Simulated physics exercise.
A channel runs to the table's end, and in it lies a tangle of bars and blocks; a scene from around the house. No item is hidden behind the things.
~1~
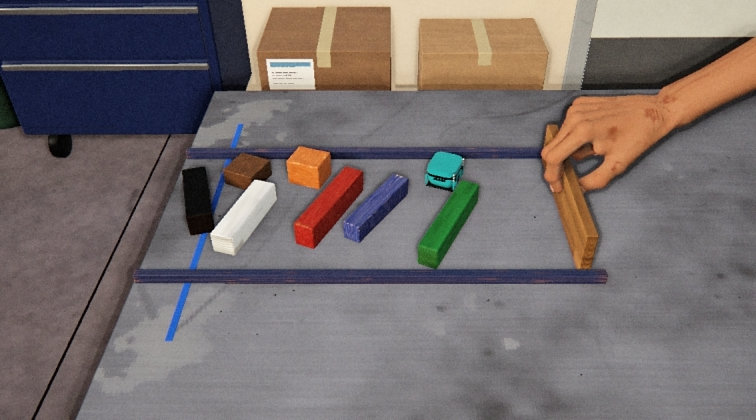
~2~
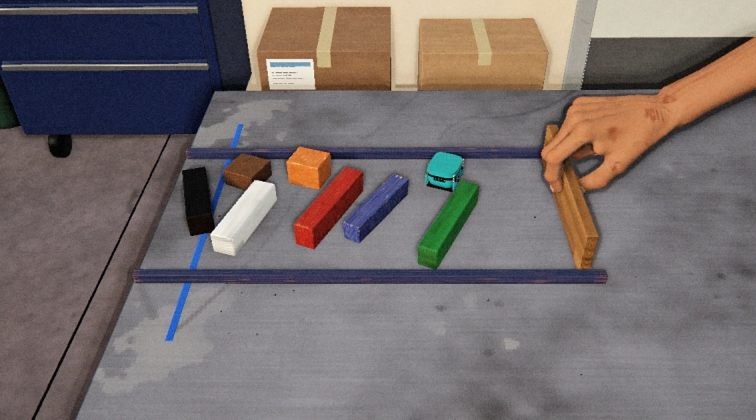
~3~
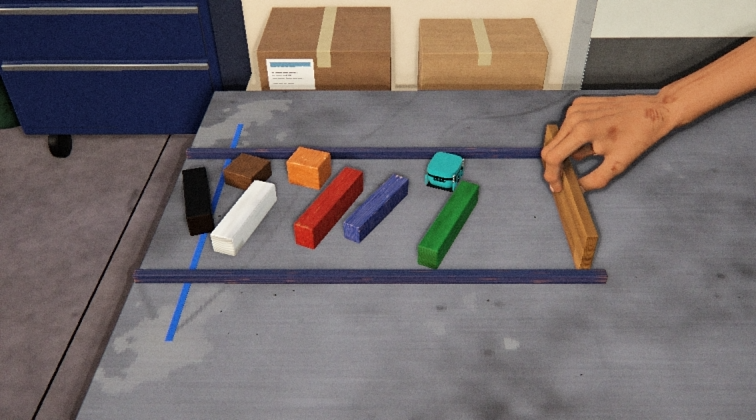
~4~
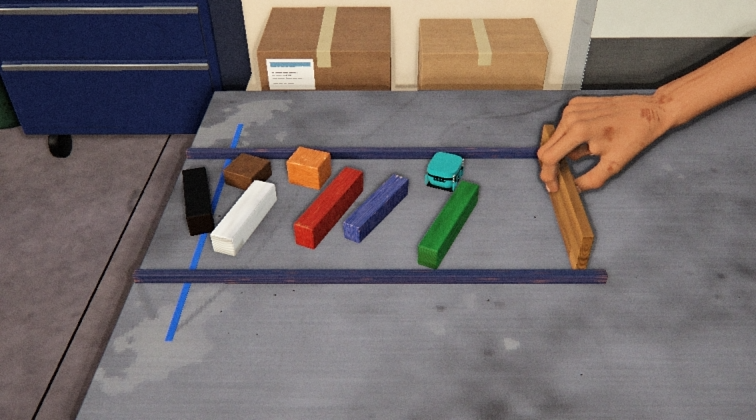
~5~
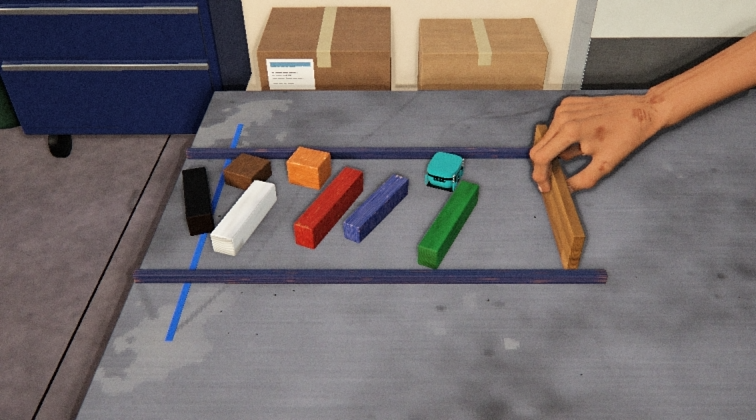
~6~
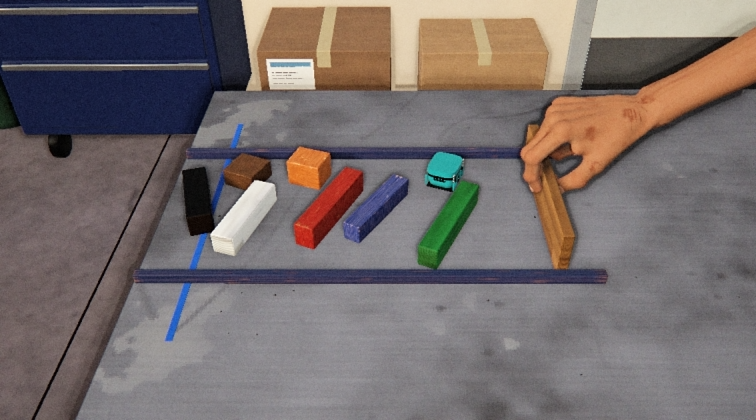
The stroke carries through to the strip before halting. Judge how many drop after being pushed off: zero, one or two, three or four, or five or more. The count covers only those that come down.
The push clears three or four off the end, I'd bet.
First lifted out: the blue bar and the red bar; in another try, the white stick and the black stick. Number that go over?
That gives 2 for the first pair taken away and 1 for the second.
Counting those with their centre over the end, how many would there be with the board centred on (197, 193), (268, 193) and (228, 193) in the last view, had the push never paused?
Counts by place: 5 / 0 / 3.
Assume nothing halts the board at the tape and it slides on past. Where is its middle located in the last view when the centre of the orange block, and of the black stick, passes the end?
The middle is at (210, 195) when it's the orange block, and at (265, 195) when it's the black stick.
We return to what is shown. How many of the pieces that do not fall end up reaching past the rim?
As for overhanging, the count is 2.
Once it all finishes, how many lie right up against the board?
Contact count: 2.
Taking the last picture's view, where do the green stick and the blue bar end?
Final positions - green stick around (194, 223), blue bar around (182, 207).
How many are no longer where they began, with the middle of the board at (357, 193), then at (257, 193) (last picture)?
The counts are 5 and 8.
Soon after, none off yet; black stick at rest near (198, 200); brown block at rest near (248, 172); white stick at rest near (245, 217).
At rest, the number that fall off is three or four; fallen, white stick, brown block and black stick.
